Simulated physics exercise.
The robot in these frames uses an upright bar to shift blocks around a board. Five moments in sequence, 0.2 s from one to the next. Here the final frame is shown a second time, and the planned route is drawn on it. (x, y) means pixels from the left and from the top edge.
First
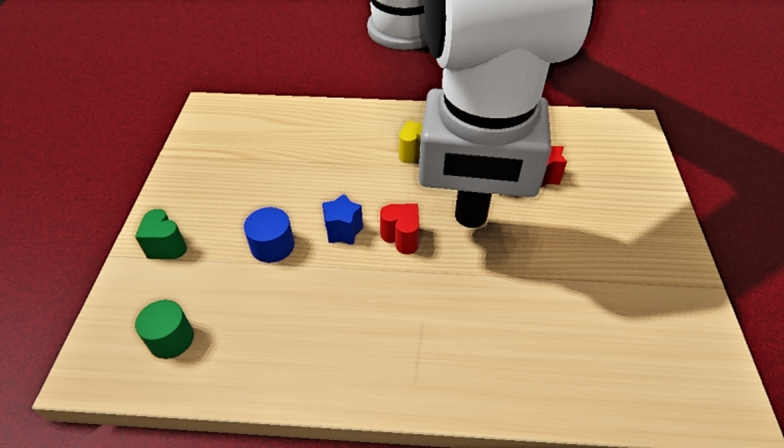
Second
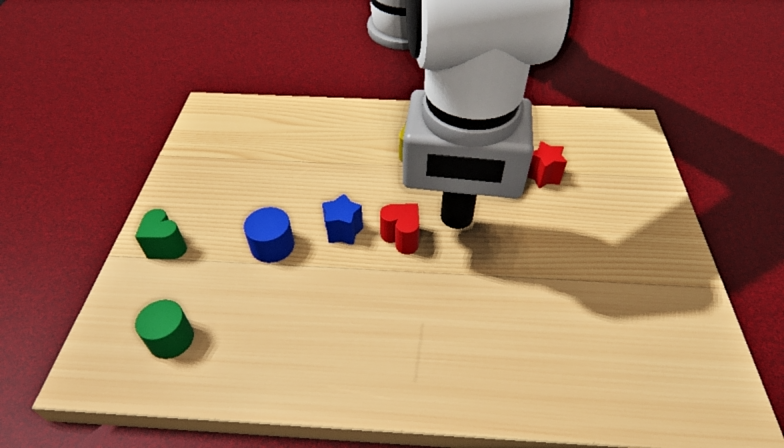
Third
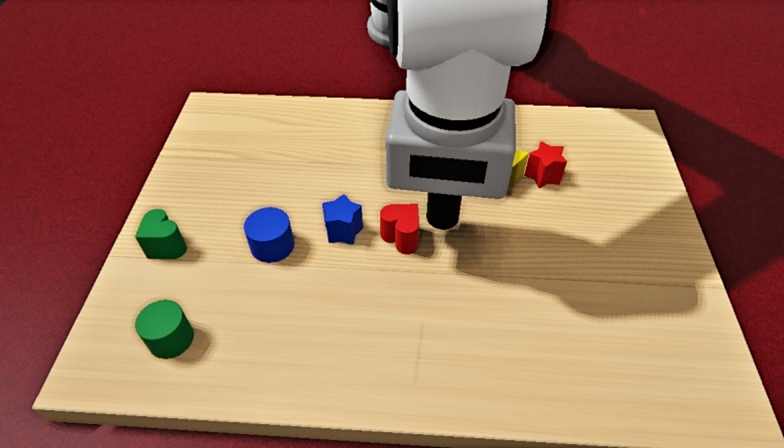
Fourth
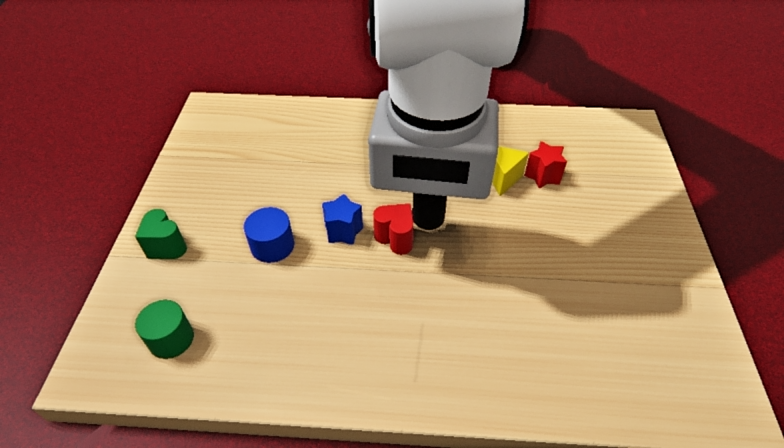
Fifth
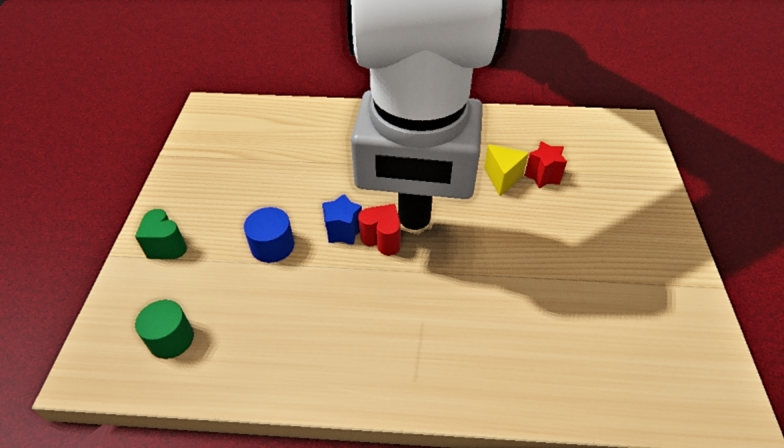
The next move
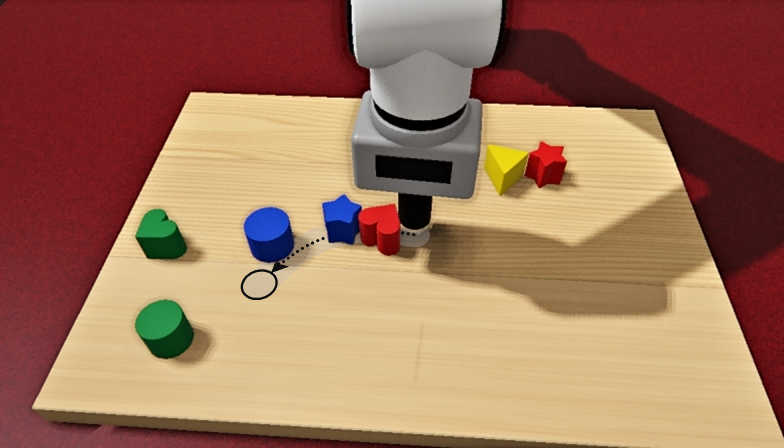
Robot arm with a dark bar moving left across a wooden board, nudging a red heart block toward a blue star.
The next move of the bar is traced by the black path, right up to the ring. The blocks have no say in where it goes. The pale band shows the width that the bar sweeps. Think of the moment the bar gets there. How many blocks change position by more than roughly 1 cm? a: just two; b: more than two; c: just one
Letter b.
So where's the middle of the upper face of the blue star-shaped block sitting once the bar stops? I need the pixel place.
My best guess is (284, 205).
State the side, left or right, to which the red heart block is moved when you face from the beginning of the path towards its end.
So, looking from the first point of the path to the last, the red heart block moves leftwards.
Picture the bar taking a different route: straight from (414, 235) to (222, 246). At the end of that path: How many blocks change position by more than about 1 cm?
Three or more blocks.
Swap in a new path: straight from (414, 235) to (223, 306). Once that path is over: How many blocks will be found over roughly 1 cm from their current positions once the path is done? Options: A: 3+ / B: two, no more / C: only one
It's A.
The line goes from (414, 235) over (357, 231) and (304, 248) to (259, 284).
The first path, step by step. One third of the way, bar (355, 214); blue star-shaped block (318, 206), turned 30° clockwise; red heart block (334, 230), turned 35° anticlockwise.
Two thirds of the way, bar (299, 232); blue circle (247, 224); blue star-shaped block (284, 205), turned 105° clockwise; red heart block (303, 252), turned 100° anticlockwise.
At the end, bar (254, 268); green circle unmoved; blue circle (245, 224); blue star-shaped block (284, 205), turned 105° clockwise; red heart block (299, 262), turned 130° anticlockwise.
